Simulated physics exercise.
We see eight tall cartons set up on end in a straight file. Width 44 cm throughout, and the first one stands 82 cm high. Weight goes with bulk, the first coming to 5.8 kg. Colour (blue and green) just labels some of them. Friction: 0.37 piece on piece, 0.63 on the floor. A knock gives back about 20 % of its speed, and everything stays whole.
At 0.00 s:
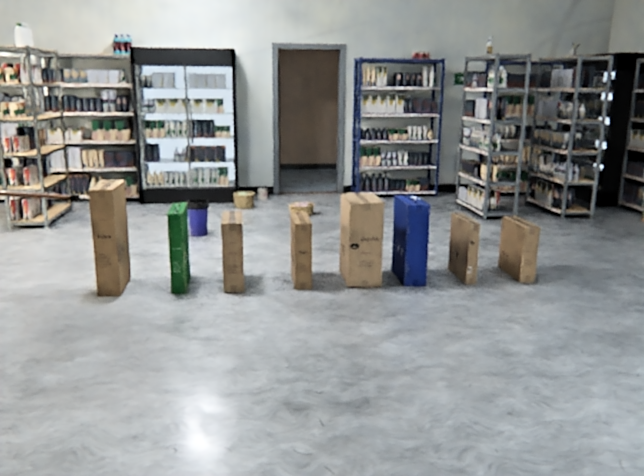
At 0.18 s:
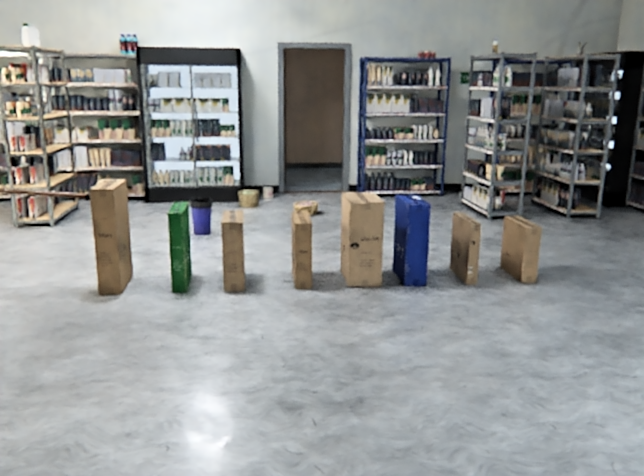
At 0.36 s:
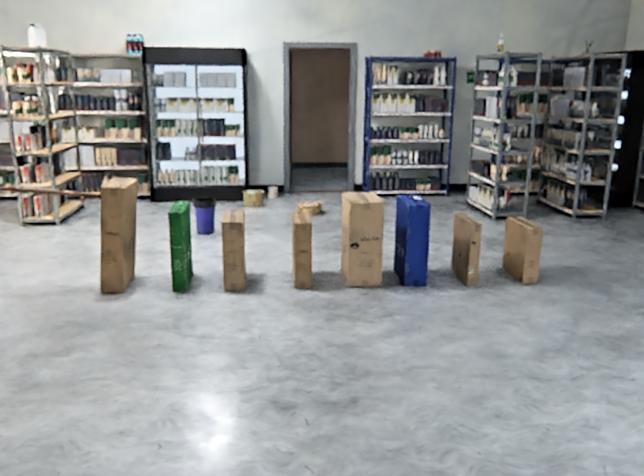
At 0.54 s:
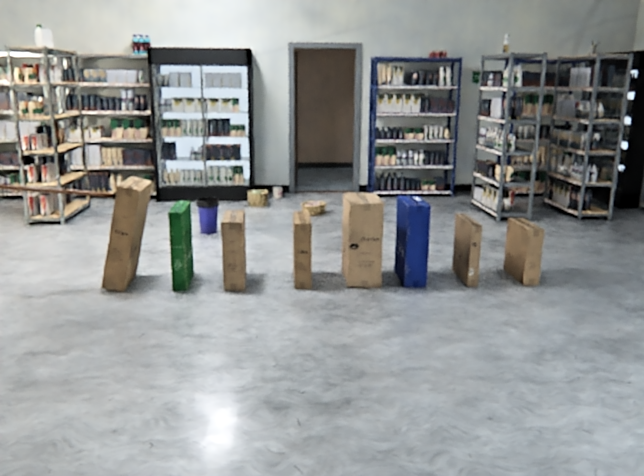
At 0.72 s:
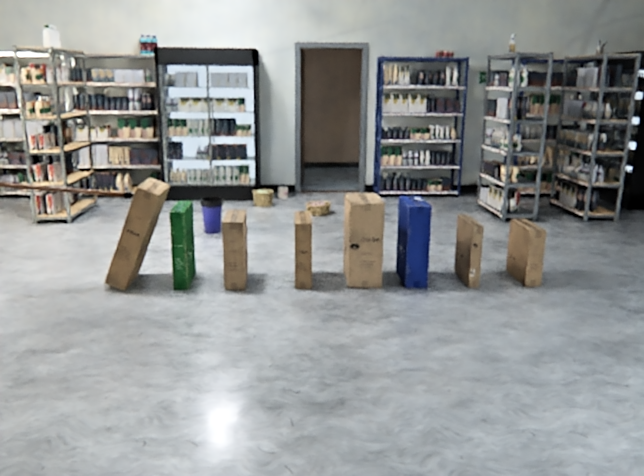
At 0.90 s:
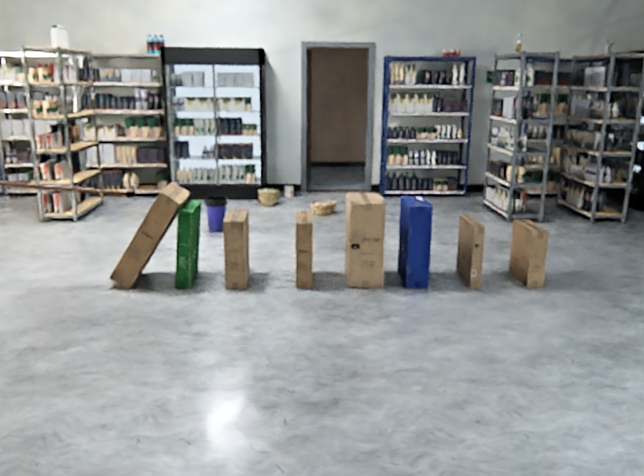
In a storeroom with a smooth grey floor, seen from the front and slightly above, shelves of bottles and boxes line a pale wall on either side of a dark doorway. Eight upright cartons stand in a spaced row, brown except for a green one second from left and a blue one sixth. As the camera shifts slightly, the tall leftmost carton leans steadily right until it meets the green one, which tilts slightly.
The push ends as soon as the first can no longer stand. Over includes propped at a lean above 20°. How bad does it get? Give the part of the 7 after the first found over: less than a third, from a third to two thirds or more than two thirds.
Between a third and two thirds of them.
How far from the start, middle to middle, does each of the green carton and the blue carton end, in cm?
Moved: Green 40, blue 0.
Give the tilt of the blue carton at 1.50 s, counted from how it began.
Some 0°.
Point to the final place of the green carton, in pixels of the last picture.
Near (228, 260).
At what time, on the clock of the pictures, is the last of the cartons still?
Around 2.0 s.
Around 1.08 s, 1 of the 7 other cartons over; green carton tipped 24°.
Around 1.30 s, 2 of the 7 other cartons over; green carton tipped 45°.
Around 1.50 s, 3 of the 7 other cartons over; green carton tipped 66°.
Finally (2.1 s), 3 of the 7 other cartons over; green carton tipped 67°; blue carton unmoved. That is 43 per cent. Four left standing. Seen by the last camera, middles, green carton near (228, 260), blue carton near (414, 241).
